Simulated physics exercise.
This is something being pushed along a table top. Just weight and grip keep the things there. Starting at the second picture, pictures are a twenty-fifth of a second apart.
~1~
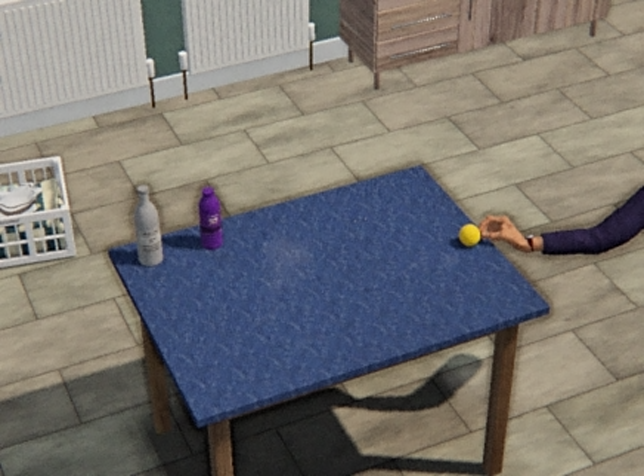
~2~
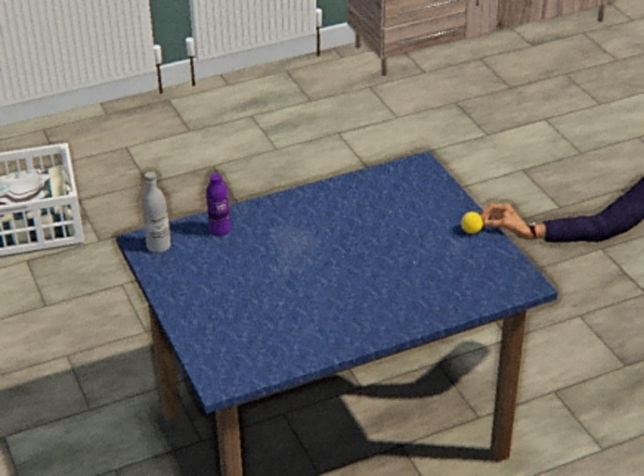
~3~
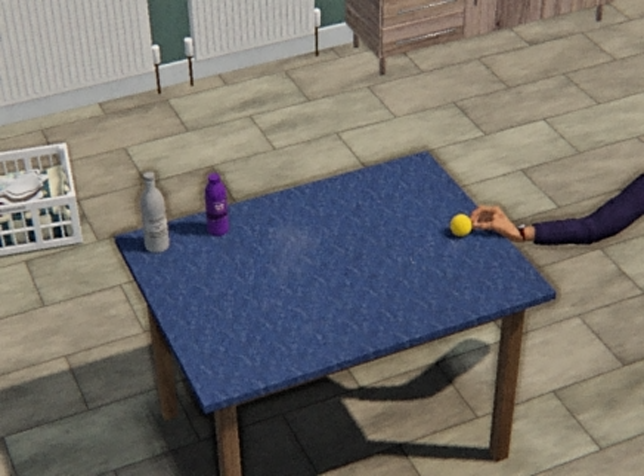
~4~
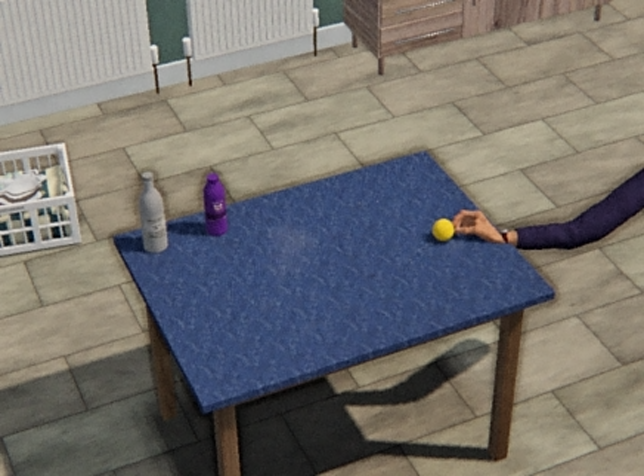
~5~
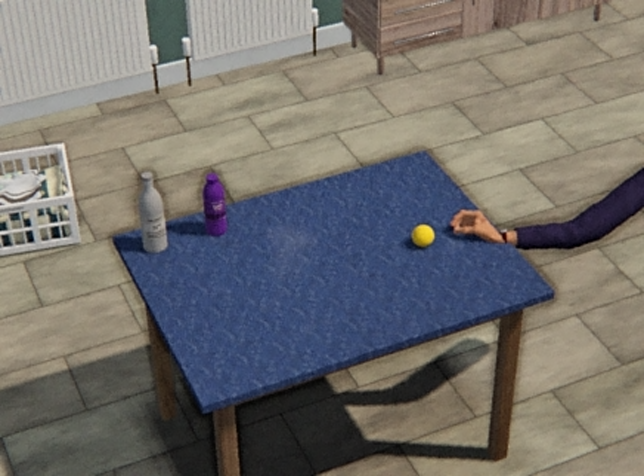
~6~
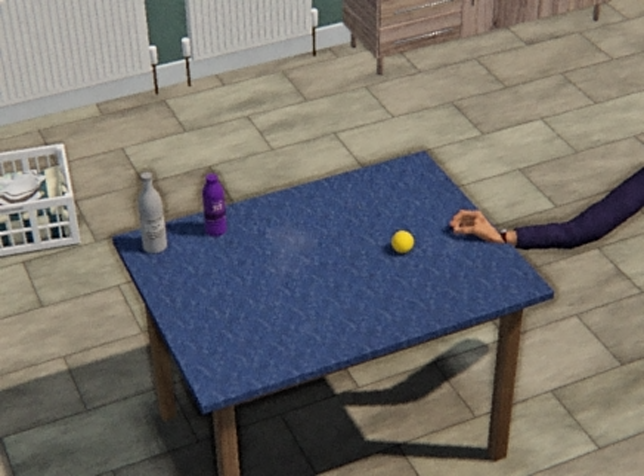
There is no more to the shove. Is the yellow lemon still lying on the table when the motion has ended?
Pretty sure it is gone from up there, you know.
Then, 0.20 s after the last picture, yellow lemon rolled well along near (303, 272).
Then, 0.50 s after the last picture, yellow lemon now off the table.
Then, 0.90 s after the last picture, things are still on the move.
By the end, off the table, yellow lemon.
